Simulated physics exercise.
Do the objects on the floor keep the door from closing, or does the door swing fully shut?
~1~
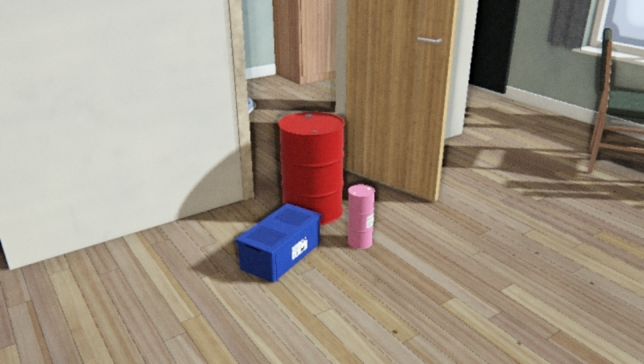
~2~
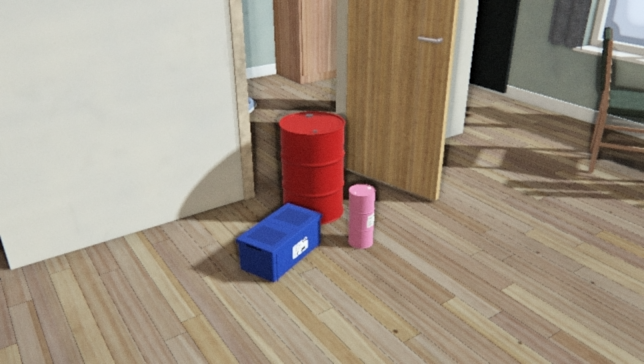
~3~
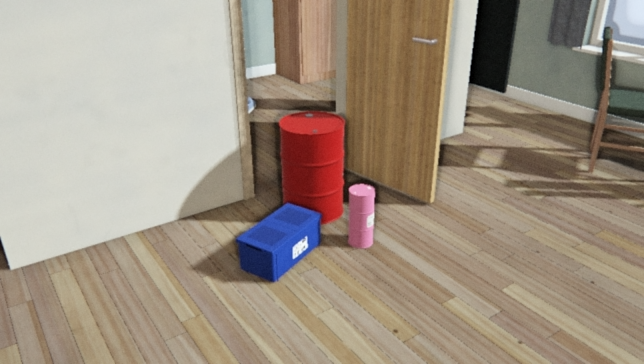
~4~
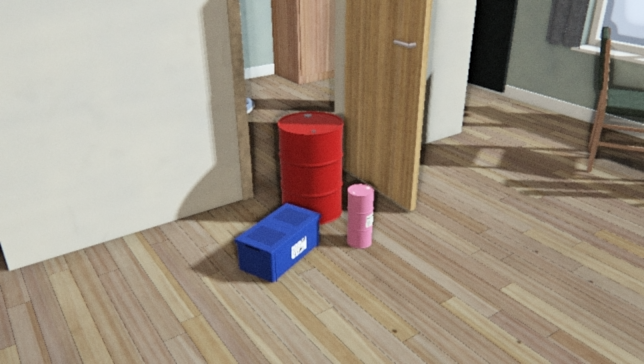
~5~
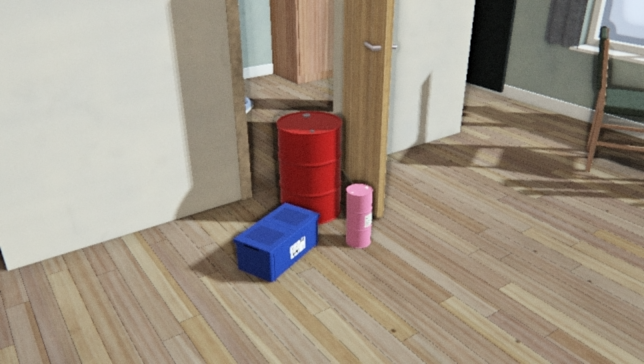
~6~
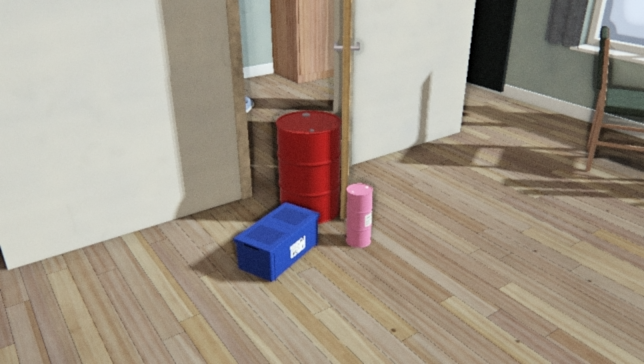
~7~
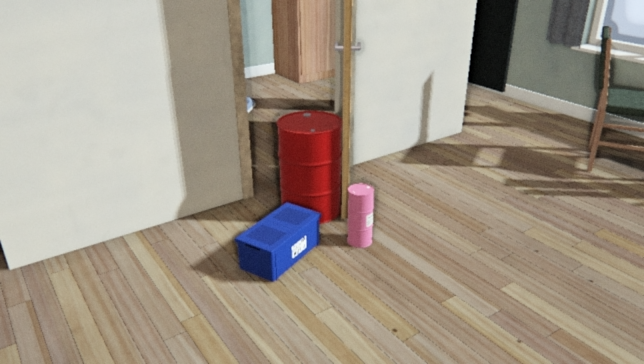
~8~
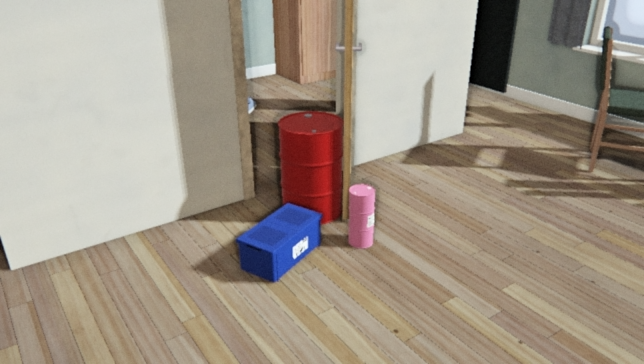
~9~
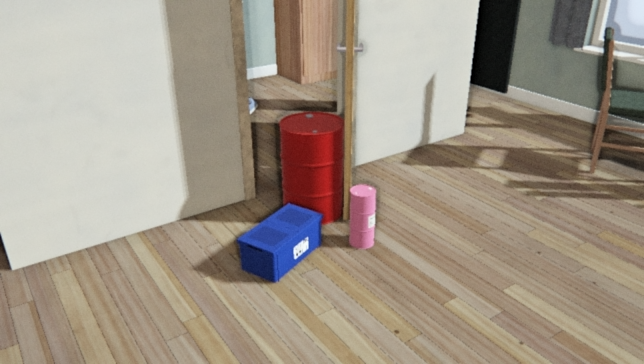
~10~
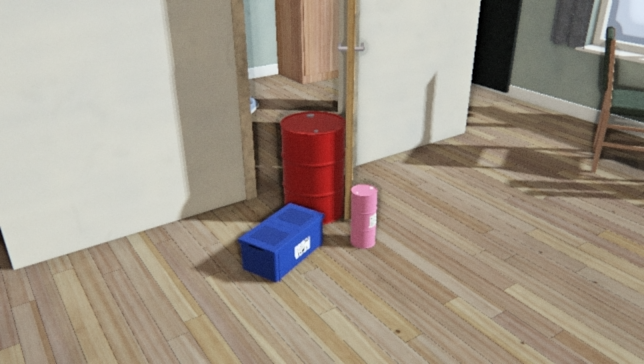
They keep it from closing. The door comes to a stop at the red drum and remains partly open, with the drum, tote and canister still where they were.
